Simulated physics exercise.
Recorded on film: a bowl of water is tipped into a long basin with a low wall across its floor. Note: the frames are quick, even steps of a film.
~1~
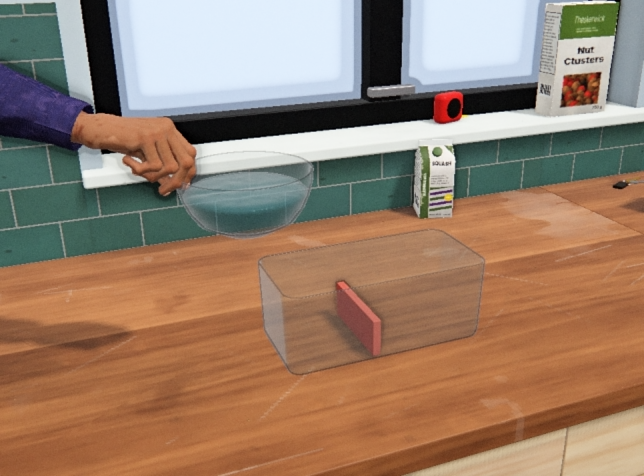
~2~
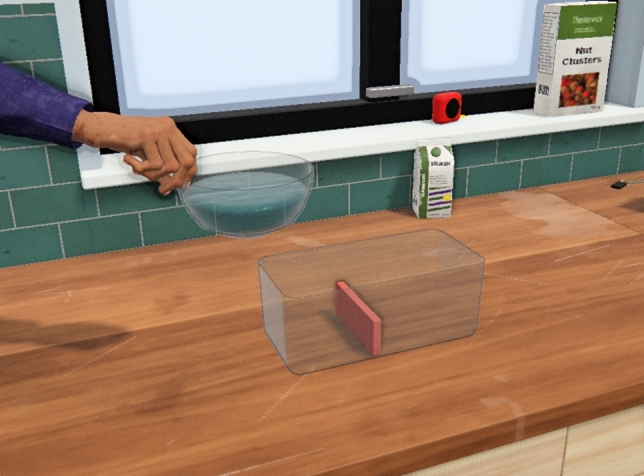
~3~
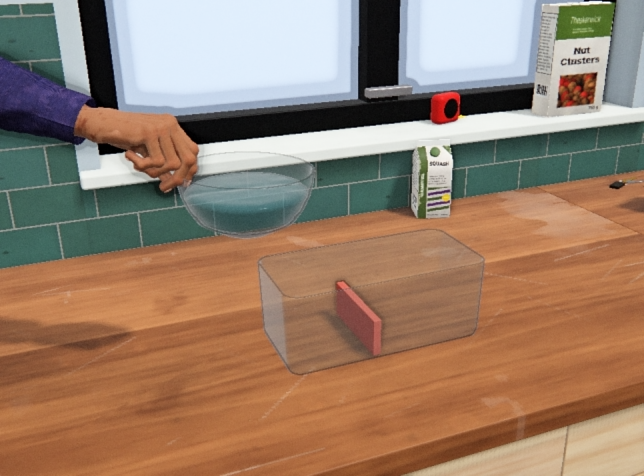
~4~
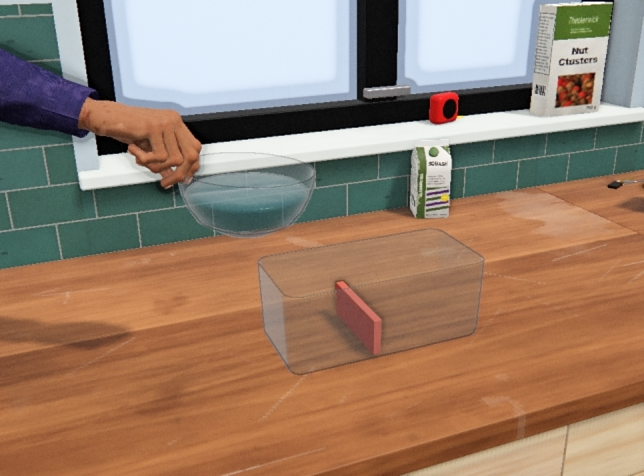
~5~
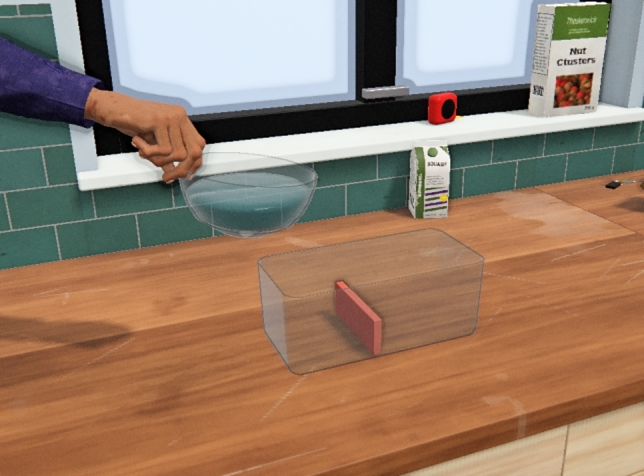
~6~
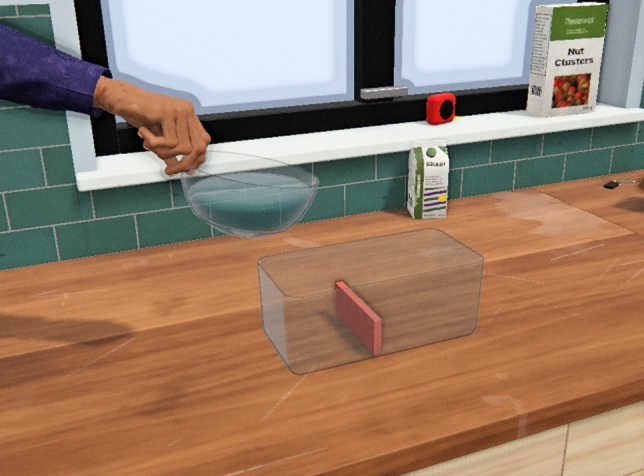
We see a hand in a purple sleeve holding a clear bowl of water beside a long transparent basin with a low red wall inside; the hand slowly tilts the bowl slightly to the right, the water staying inside.
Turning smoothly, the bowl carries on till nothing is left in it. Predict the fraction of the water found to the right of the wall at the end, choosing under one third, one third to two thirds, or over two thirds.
The share right of the wall will be small, below one third.
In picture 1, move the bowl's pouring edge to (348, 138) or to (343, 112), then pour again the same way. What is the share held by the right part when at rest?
It comes to about 80 %, followed by about 80 %.
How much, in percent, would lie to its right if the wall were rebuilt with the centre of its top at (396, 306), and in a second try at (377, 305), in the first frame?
Result: 15 % first, 10 % second.
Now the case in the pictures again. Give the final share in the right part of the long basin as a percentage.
I'd say close to 20 per cent.
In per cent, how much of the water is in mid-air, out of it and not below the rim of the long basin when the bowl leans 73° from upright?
Close to 30 per cent.
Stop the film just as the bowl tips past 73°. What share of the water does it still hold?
Around 40 in a hundred has not poured out yet.
A moment on, the tilt is 73° and 42 per cent is still to pour, 19 is left of the wall and 8 right of it.
Next, the tilt is 111° and 0 per cent is still to pour, 82 is left of the wall and 16 right of it.
Then the tilt is 119° and 0 per cent is still to pour, 81 is left of the wall and 18 right of it.
Later the tilt is 119° and 0 per cent is still to pour, 81 is left of the wall and 18 right of it.
In the end 81 per cent lies left of the wall, 18 right of it and 1 outside.
